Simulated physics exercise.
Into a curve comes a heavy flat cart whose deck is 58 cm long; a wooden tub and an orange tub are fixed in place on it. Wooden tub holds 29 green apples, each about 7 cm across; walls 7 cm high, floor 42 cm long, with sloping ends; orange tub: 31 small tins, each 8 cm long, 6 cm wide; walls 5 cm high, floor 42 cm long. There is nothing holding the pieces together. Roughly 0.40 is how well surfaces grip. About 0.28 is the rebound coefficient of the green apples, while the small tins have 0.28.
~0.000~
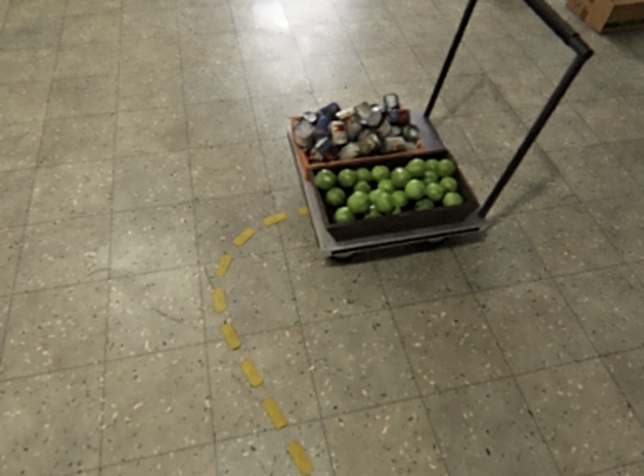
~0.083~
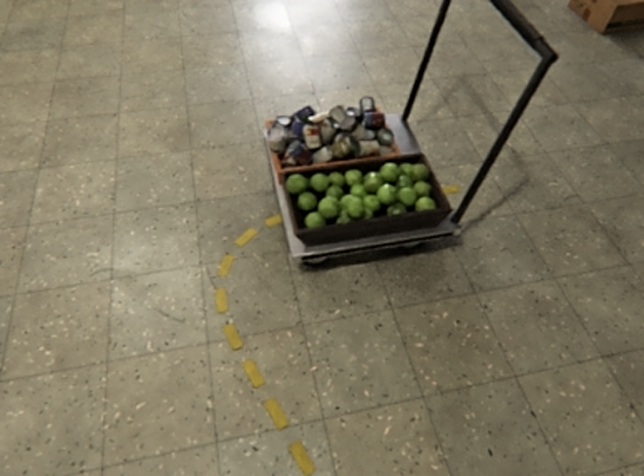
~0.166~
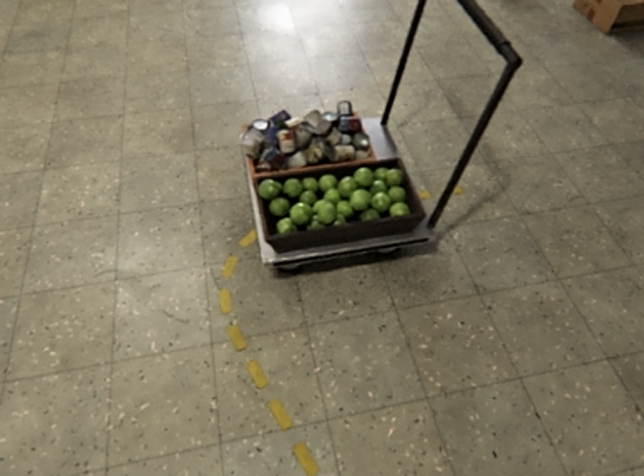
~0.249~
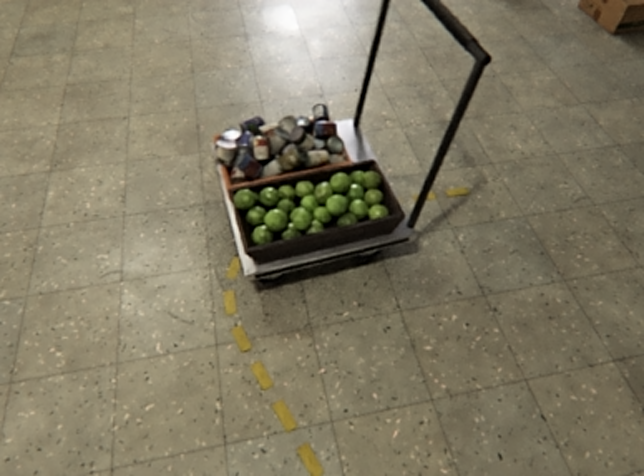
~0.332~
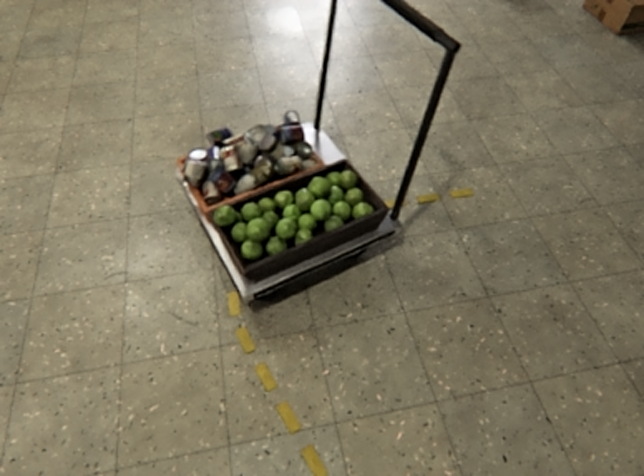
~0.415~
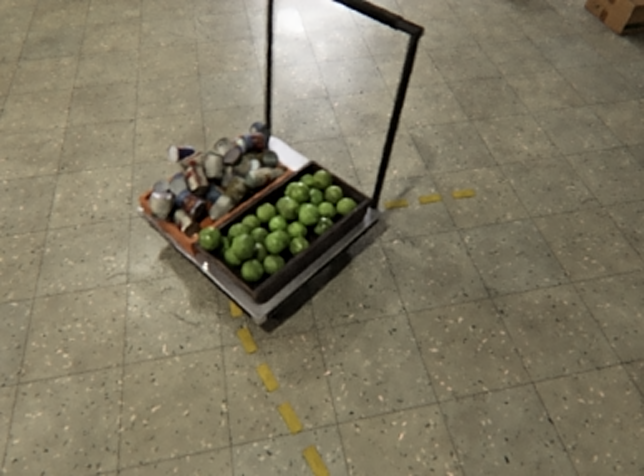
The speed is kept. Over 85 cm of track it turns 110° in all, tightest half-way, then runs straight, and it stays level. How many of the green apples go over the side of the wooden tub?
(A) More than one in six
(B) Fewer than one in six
(B) Fewer than one in six.
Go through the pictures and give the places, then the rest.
In the first picture (each is followed by its nearest rim corner in this view, unless another is named; the camera pans a little), wooden tub, (329, 226); orange tub (by its farthest rim corner), (399, 105); 0° round, 0 cm rolled; none out.
Wooden tub, (298, 232); orange tub, (376, 109); 0° round, 10 cm rolled, in the second picture.
Wooden tub, (268, 238); orange tub, (354, 113); 0° round, 21 cm rolled, in the third picture.
Wooden tub, (248, 250); orange tub, (326, 116); 5° round, 31 cm rolled, in the fourth picture.
Wooden tub, (243, 270); orange tub, (287, 123); 18° round, 41 cm rolled, in the fifth picture.
Wooden tub, (254, 293); orange tub, (240, 137); 35° round, 52 cm rolled; 2 out, the lowest tin at (182, 154), in the sixth picture.
After 0.50 s, wooden tub 29 in, 0 out and orange tub 26 in, 5 out.
After 0.64 s, wooden tub 28 in, 1 out and orange tub 23 in, 8 out.
After 0.84 s, wooden tub 28 in, 1 out and orange tub 20 in, 11 out.
Final count (at 1.30 s), wooden tub 28 in, 1 out and orange tub 20 in, 11 out. Asked share, 1 of 29, 3 per cent.
